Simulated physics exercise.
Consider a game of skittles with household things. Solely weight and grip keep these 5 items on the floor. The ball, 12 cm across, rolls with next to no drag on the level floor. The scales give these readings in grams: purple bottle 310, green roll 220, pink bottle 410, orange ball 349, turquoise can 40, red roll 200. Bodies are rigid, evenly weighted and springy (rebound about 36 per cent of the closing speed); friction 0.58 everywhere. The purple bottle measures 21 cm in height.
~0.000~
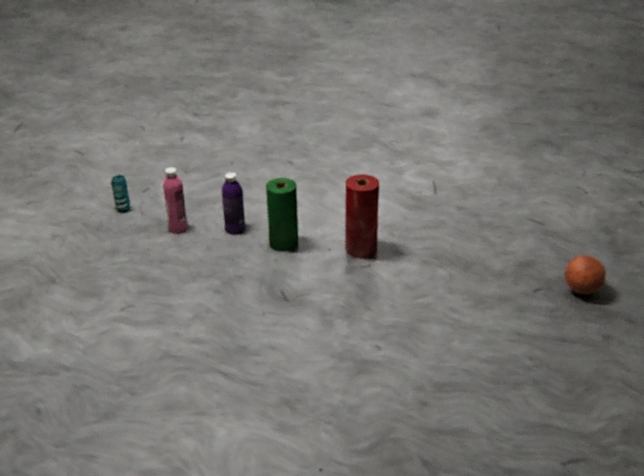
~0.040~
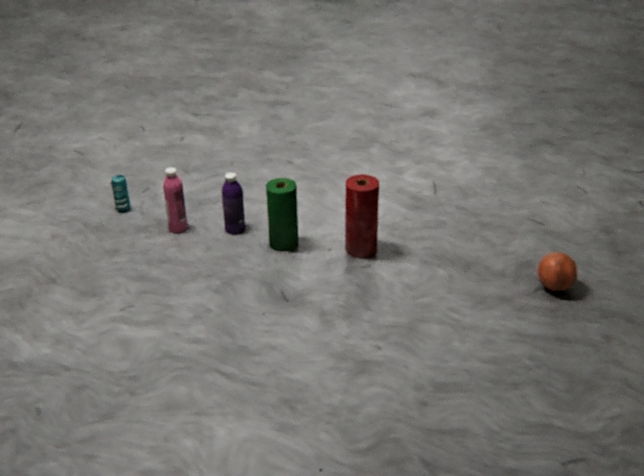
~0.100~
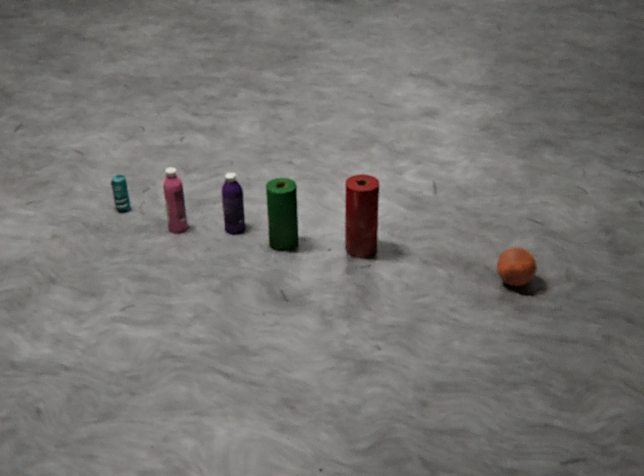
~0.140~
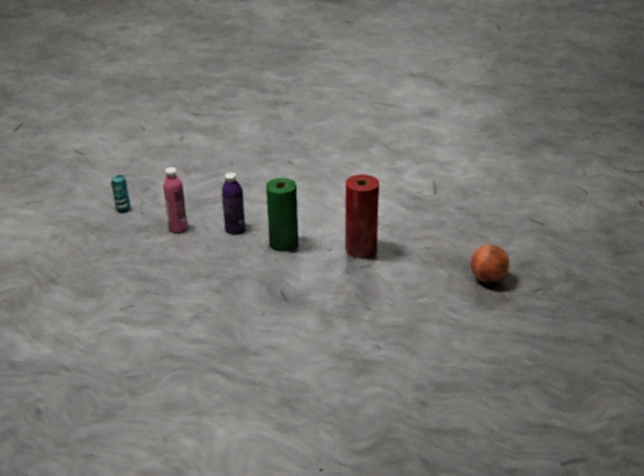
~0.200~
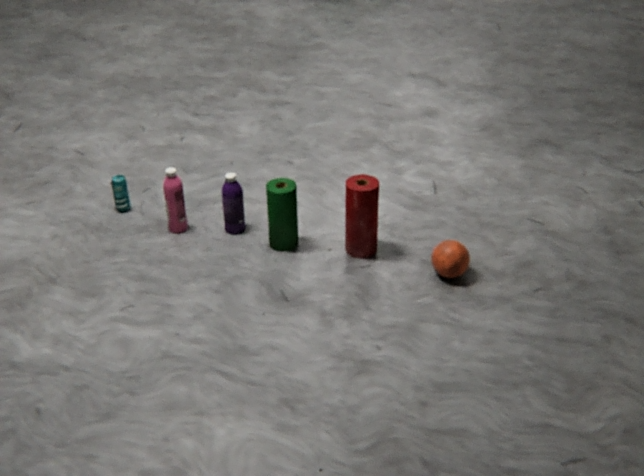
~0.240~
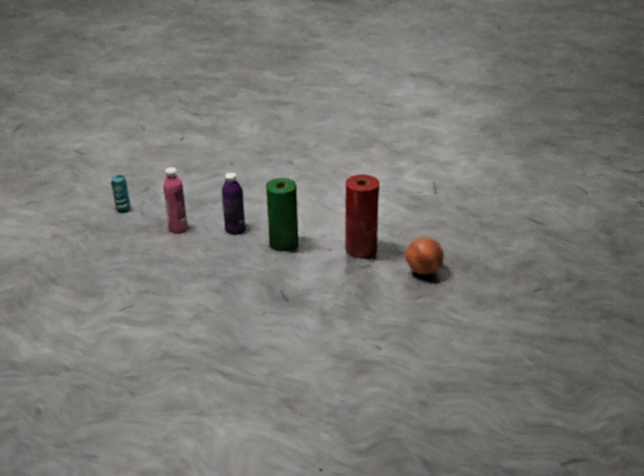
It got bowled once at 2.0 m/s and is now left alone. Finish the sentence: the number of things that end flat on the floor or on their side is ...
... just one.
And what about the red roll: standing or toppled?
In the last frame the red roll does not stay up.
After 0.64 s, ball has run 106 cm; orange ball near (236, 264); red roll leaning 66°.
After 1.14 s, ball has run 174 cm; orange ball near (6, 287); red roll on its side.
By the end (1.7 s), tipped over on the floor, red roll; the other 4 in place, give or take 8 cm. Seen from the same camera at the end, purple bottle near (233, 203), green roll near (283, 215).
